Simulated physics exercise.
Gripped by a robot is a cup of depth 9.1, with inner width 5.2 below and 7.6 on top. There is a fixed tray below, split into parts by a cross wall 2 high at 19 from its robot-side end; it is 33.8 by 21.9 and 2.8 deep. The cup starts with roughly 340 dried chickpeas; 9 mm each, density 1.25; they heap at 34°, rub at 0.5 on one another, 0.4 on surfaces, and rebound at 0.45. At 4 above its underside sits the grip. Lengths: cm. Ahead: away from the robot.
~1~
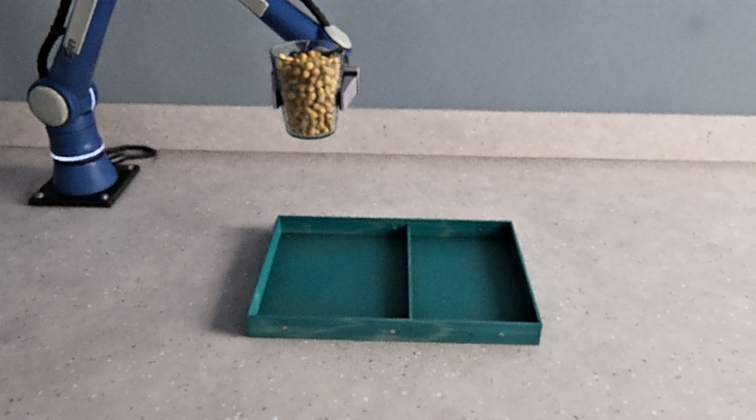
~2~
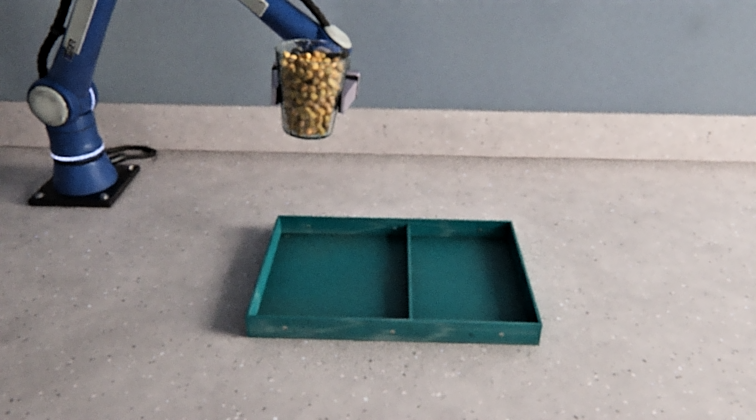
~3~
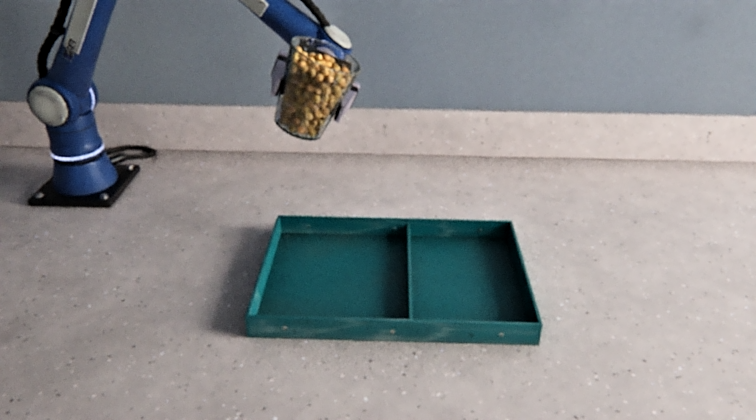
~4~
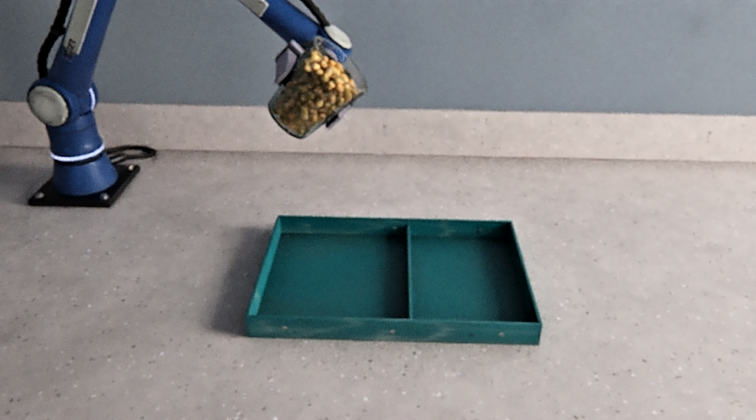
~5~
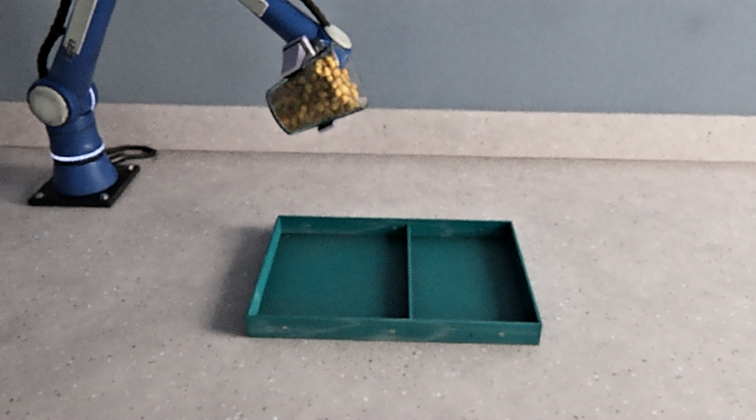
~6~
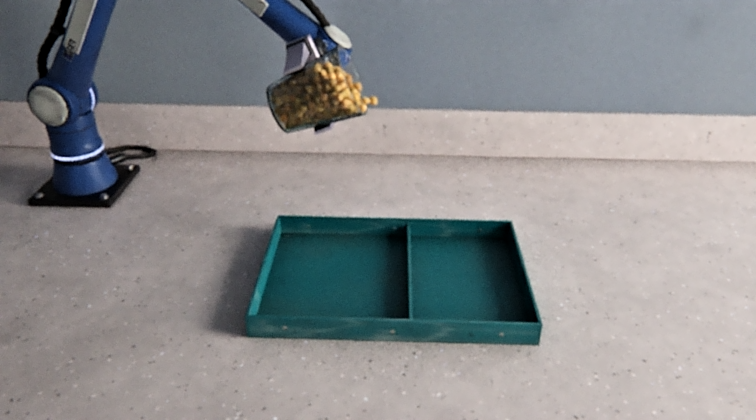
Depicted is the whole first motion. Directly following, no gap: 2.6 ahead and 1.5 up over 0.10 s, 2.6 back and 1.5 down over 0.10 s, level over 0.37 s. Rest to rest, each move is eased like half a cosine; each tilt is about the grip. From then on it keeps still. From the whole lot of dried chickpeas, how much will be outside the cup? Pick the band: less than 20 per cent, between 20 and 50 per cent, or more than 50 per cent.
The share is between 20 and 50 per cent.
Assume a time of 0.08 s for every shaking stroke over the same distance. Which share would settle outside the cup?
About 60 per cent in that case.
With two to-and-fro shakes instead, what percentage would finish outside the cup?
Roughly 55 percent.
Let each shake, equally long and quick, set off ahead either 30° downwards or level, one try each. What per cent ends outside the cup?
You'd get about 20 per cent with the first setting and about 30 per cent with the second.
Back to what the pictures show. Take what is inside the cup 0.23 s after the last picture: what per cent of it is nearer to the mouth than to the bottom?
Mouth half: Close to 65 per cent.
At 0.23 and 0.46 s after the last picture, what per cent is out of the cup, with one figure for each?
First it's 30 percent, and after that 40 percent.
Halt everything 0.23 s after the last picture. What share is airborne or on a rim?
About 31 per cent.
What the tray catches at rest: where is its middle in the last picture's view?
I'd put it at roughly (438, 281).
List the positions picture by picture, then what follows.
In the first picture, cup middle at (310, 93), level; upper third of the load around (307, 71), from x 280 to 335, top at y 55; 344 in the cup.
In the second picture, cup middle at (310, 93), tilted 6° forward; upper third of the load around (309, 71), from x 285 to 340, top at y 55.
In the third picture, cup middle at (311, 93), tilted 23° forward; upper third of the load around (314, 72), from x 280 to 345, top at y 50.
In the fourth picture, cup middle at (313, 94), tilted 44° forward; upper third of the load around (318, 75), from x 275 to 355, top at y 50.
In the fifth picture, cup middle at (314, 95), tilted 61° forward; upper third of the load around (321, 79), from x 275 to 355, top at y 55.
In the sixth picture, cup middle at (314, 96), tilted 67° forward; upper third of the load around (320, 82), from x 275 to 375, top at y 65; 344 in the cup.
Then, 0.23 s later, tilted 66° forward, highest piece 28 above the table; 234 in the cup, 2 in the far-side part, 108 in flight or on a rim.
Then, 0.46 s later, tilted 15° forward, highest piece 30 above the table; 202 in the cup, 96 in the far-side part, 40 in the robot-side part, 6 in flight or on a rim.
Then, 0.77 s later, level, highest piece 30 above the table; 202 in the cup, 99 in the far-side part, 42 in the robot-side part, 1 on the table or floor.
Then, 1.82 s later, level, highest piece 30 above the table; 202 in the cup, 99 in the far-side part, 42 in the robot-side part, 1 on the table or floor.
At rest, 202 in the cup, 99 in the far-side part, 42 in the robot-side part, 1 on the table or floor. That is 41 % outside the cup.
